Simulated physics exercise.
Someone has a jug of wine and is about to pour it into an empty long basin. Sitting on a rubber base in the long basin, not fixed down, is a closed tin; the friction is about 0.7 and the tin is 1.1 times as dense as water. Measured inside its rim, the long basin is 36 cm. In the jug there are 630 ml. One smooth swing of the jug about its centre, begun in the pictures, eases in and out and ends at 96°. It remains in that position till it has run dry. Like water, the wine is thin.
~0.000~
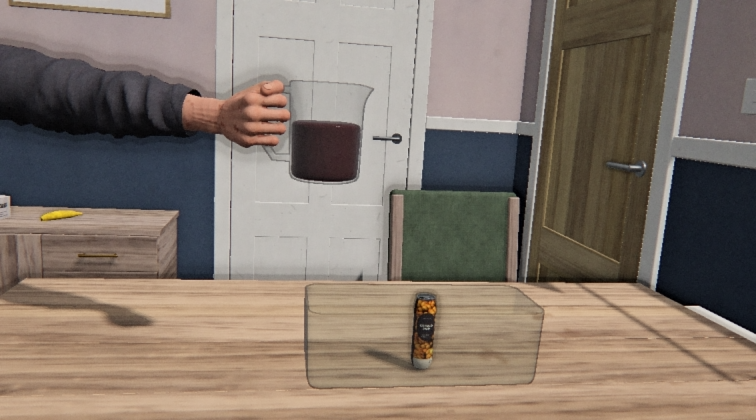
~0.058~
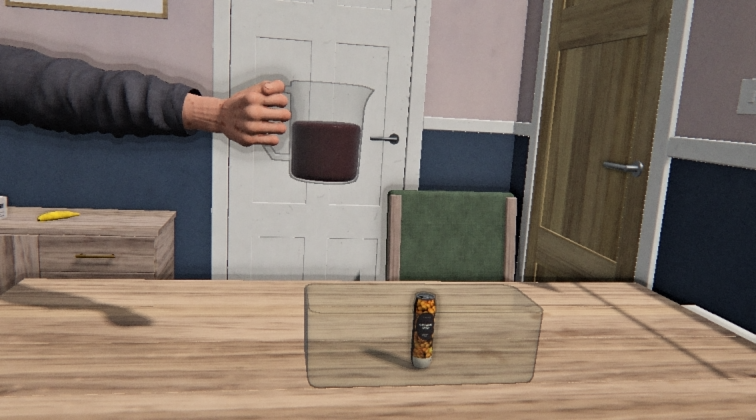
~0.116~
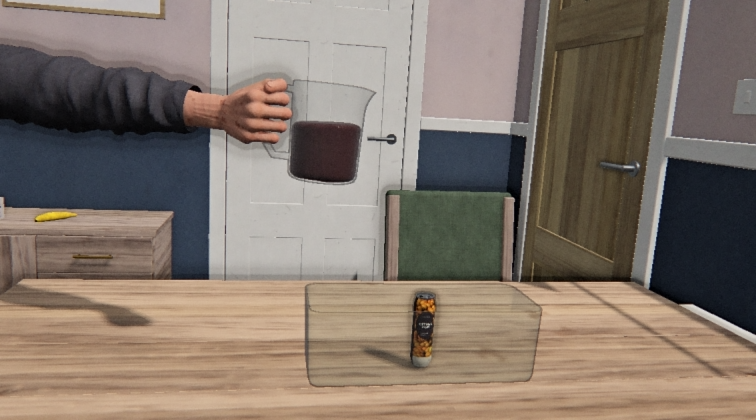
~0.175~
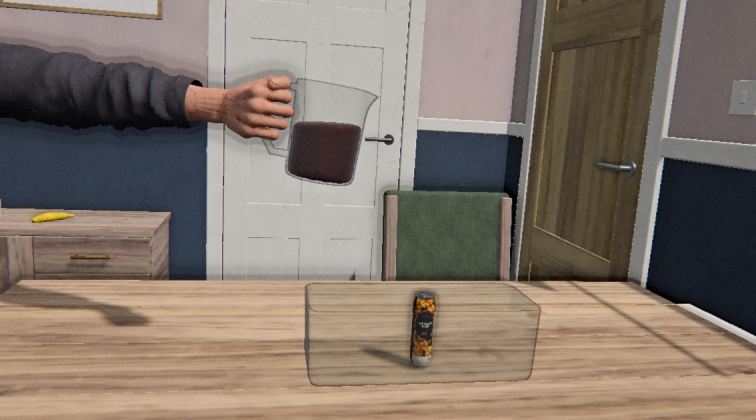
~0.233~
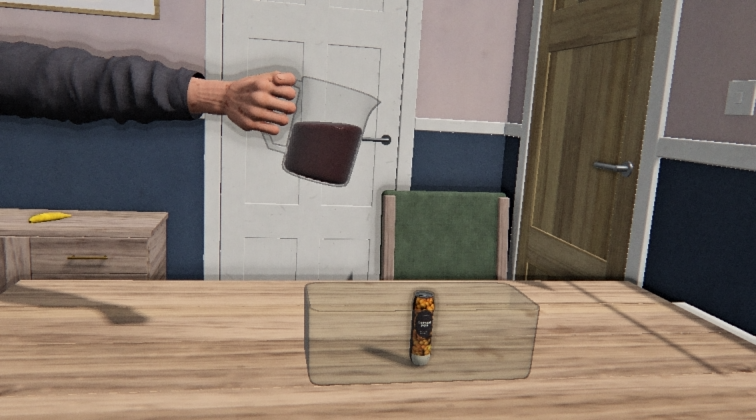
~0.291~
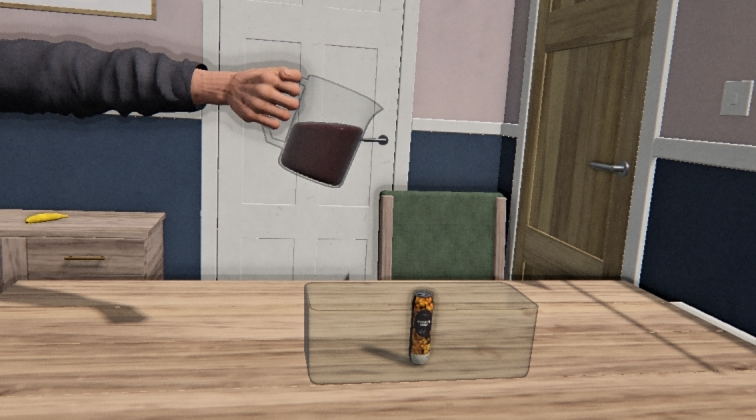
A hand held a clear jug of dark red wine above a long see-through basin with a small closed tin inside, then gradually tilted the jug to the right.
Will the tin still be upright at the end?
Yes: I reckon it can hold on.
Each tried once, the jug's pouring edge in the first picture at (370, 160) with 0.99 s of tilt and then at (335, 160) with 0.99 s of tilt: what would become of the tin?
In the first try it comes down; in the second it remains standing.
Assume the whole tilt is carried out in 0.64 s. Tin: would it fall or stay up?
With that tilt, the tin stays on its base.
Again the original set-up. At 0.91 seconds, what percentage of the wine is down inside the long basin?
Some 14 percent.
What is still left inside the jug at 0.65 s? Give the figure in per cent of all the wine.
Some 94 % of it is still there.
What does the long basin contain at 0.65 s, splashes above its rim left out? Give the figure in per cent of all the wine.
0 %, give or take.
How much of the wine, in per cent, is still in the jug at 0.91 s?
Near 48 in a hundred.
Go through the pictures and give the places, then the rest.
It leans 0°; its right rim is at (374, 88); the wine meets the walls at (292, 122) and (360, 125); the long basin's rim runs from (307, 299) to (530, 300); the tin's top is at (426, 300), in the first picture.
It leans 1°; its right rim is at (374, 89); the wine meets the walls at (292, 122) and (360, 125), in the second picture.
It leans 3°; its right rim is at (376, 92); the wine meets the walls at (293, 123) and (360, 126), in the third picture.
It leans 7°; its right rim is at (378, 96); the wine meets the walls at (293, 123) and (360, 126), in the fourth picture.
It leans 13°; its right rim is at (381, 101); the wine meets the walls at (293, 124) and (361, 127), in the fifth picture.
It leans 19°; its right rim is at (383, 108); the wine meets the walls at (292, 125) and (363, 128), in the sixth picture.
Then, 0.65 s in, the tilt is 71° and 95 per cent is still to pour; the tin stands where it began.
Then, 0.91 s in, the tilt is 95° and 48 per cent is still to pour; the tin stands where it began.
Then, 1.19 s in, the tilt is 96° and 14 per cent is still to pour; the tin stands where it began.
Then, 1.49 s in, the tilt is 96° and 3 per cent is still to pour; the tin stands where it began.
Finally, the tin stands where it began.
